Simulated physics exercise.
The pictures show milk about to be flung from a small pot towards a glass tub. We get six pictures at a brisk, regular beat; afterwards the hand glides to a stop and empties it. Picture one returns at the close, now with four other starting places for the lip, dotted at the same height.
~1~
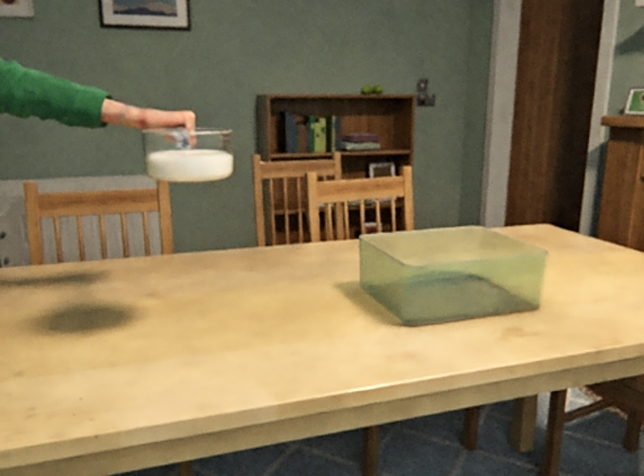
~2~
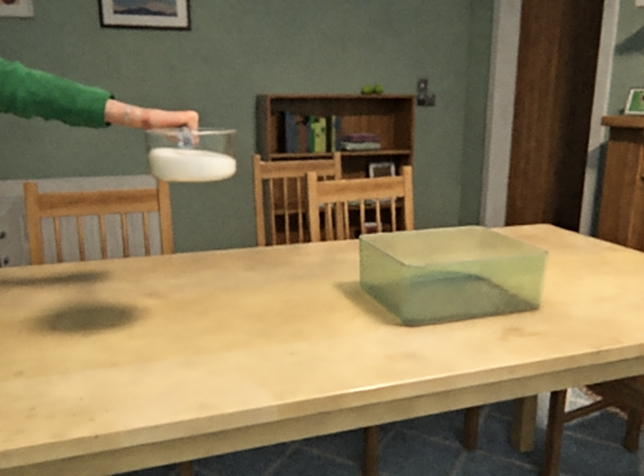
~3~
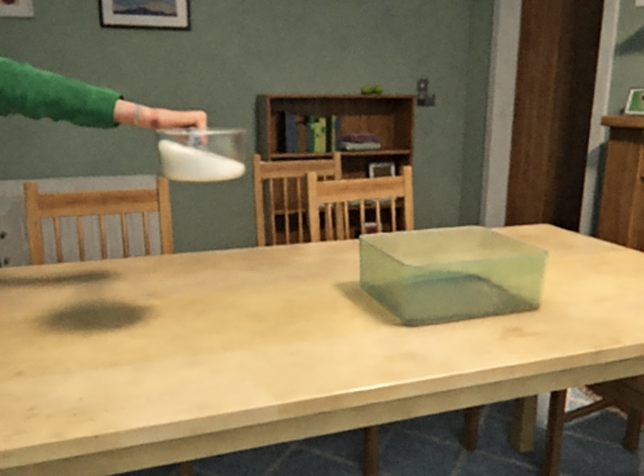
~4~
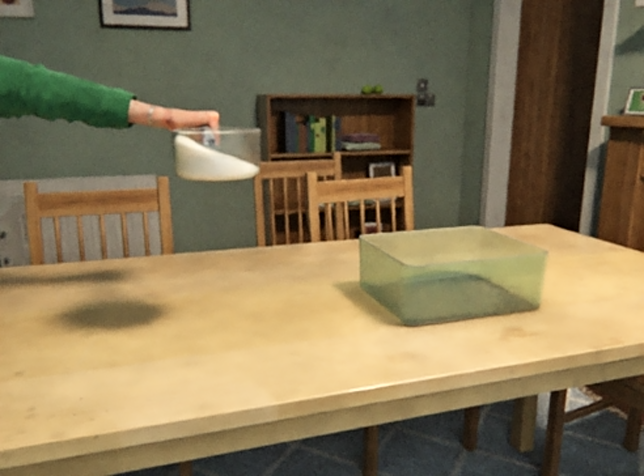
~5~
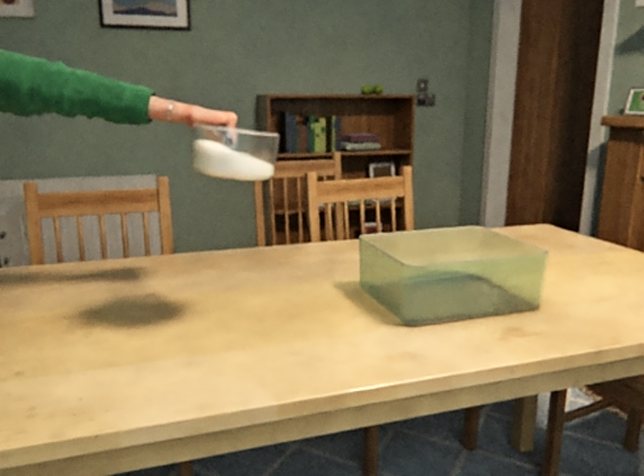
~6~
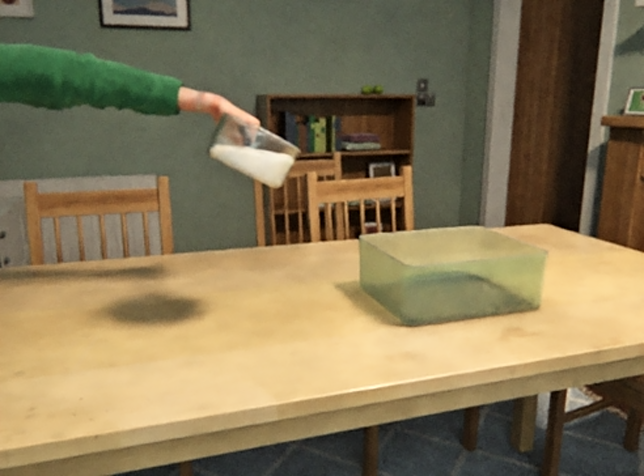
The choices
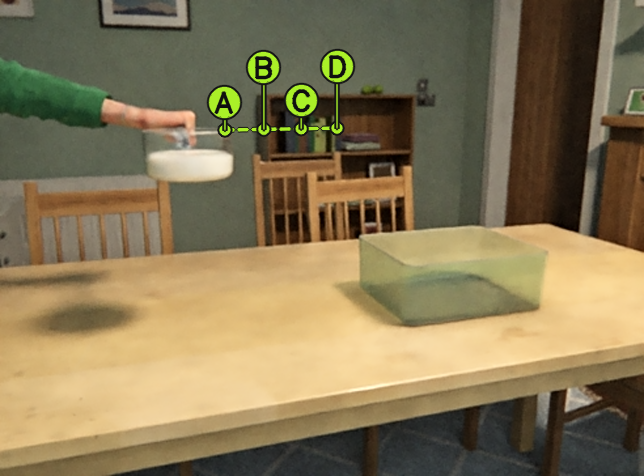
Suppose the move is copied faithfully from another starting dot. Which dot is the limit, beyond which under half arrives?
B.
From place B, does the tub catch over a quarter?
Yes, it does.
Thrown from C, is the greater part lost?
No.
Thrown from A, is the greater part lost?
Yes, it does.
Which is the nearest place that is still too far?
Place A.
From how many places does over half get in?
Three of them.
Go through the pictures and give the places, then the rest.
The first frame shows upright, lip at (230, 129); tub from (402, 325) to (538, 307); nothing has left yet.
The second frame shows upright, lip at (233, 129); nothing has left yet.
The third frame shows upright, lip at (243, 129); nothing has left yet.
The fourth frame shows upright, lip at (257, 129); nothing has left yet.
The fifth frame shows tipped about 7°, lip at (276, 134); nothing has left yet.
The sixth frame shows tipped about 28°, lip at (297, 149); nothing has left yet.
On the marked copy, A at (224, 130); B at (263, 129); C at (301, 128); D at (337, 128).
If A is chosen, about 18 % lands in the tub, 80 % falls short.
If B is chosen, about 69 % lands in the tub, 20 % falls short and 11 % goes beside or beyond.
If C is chosen, about 82 % lands in the tub, 3 % falls short and 14 % goes beside or beyond.
If D is chosen, about 83 % lands in the tub, 4 % falls short and 13 % goes beside or beyond.
